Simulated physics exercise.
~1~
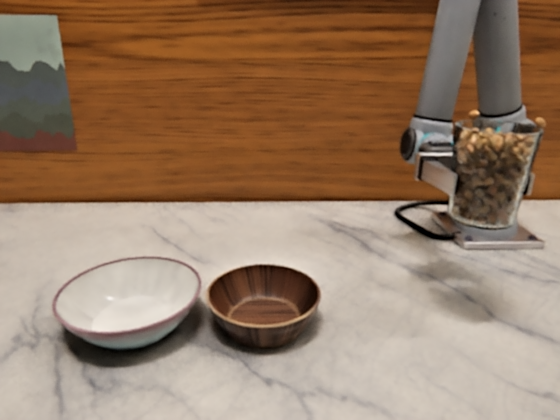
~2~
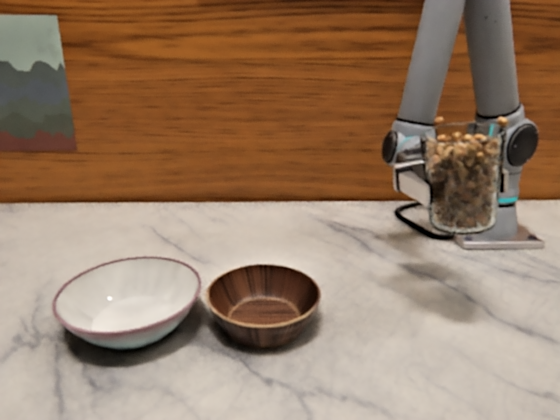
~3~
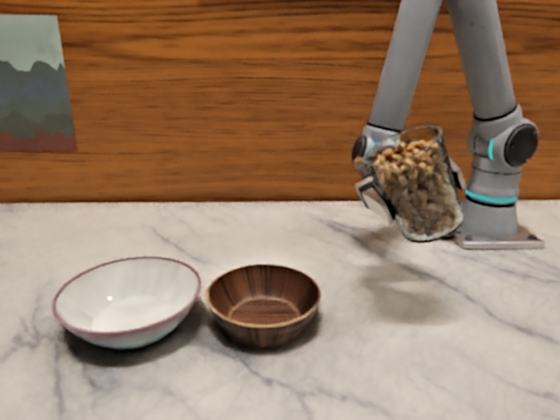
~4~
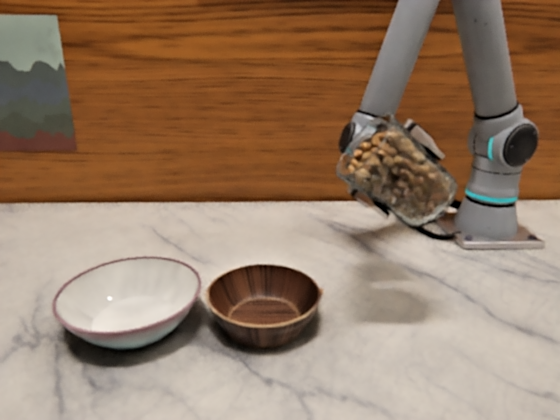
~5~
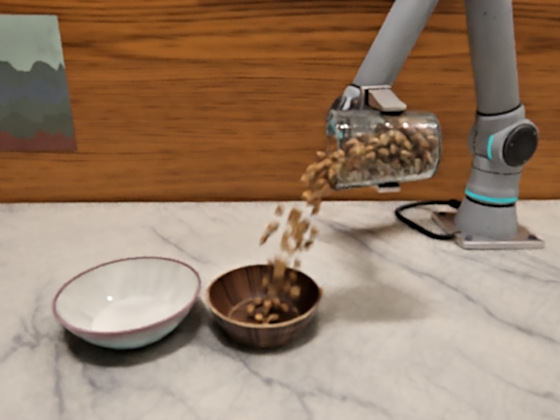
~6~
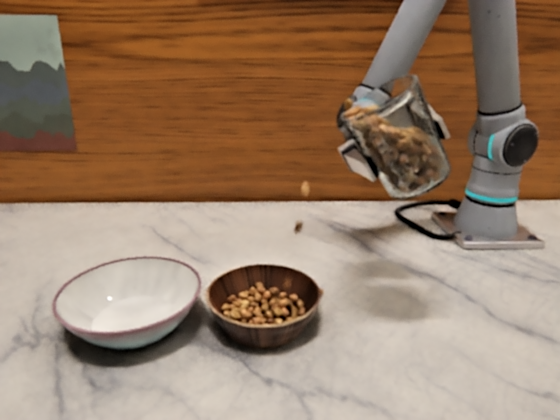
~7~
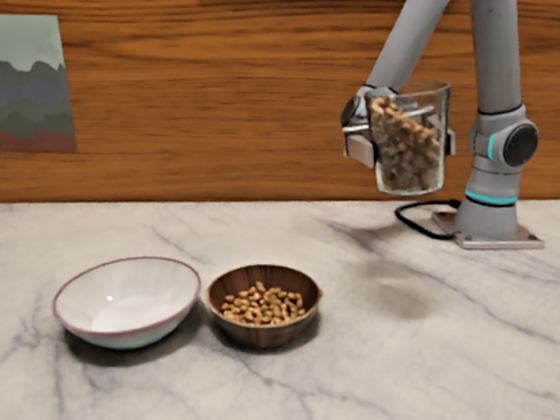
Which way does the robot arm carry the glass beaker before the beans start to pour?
It carries the beaker to the left, toward the two bowls.
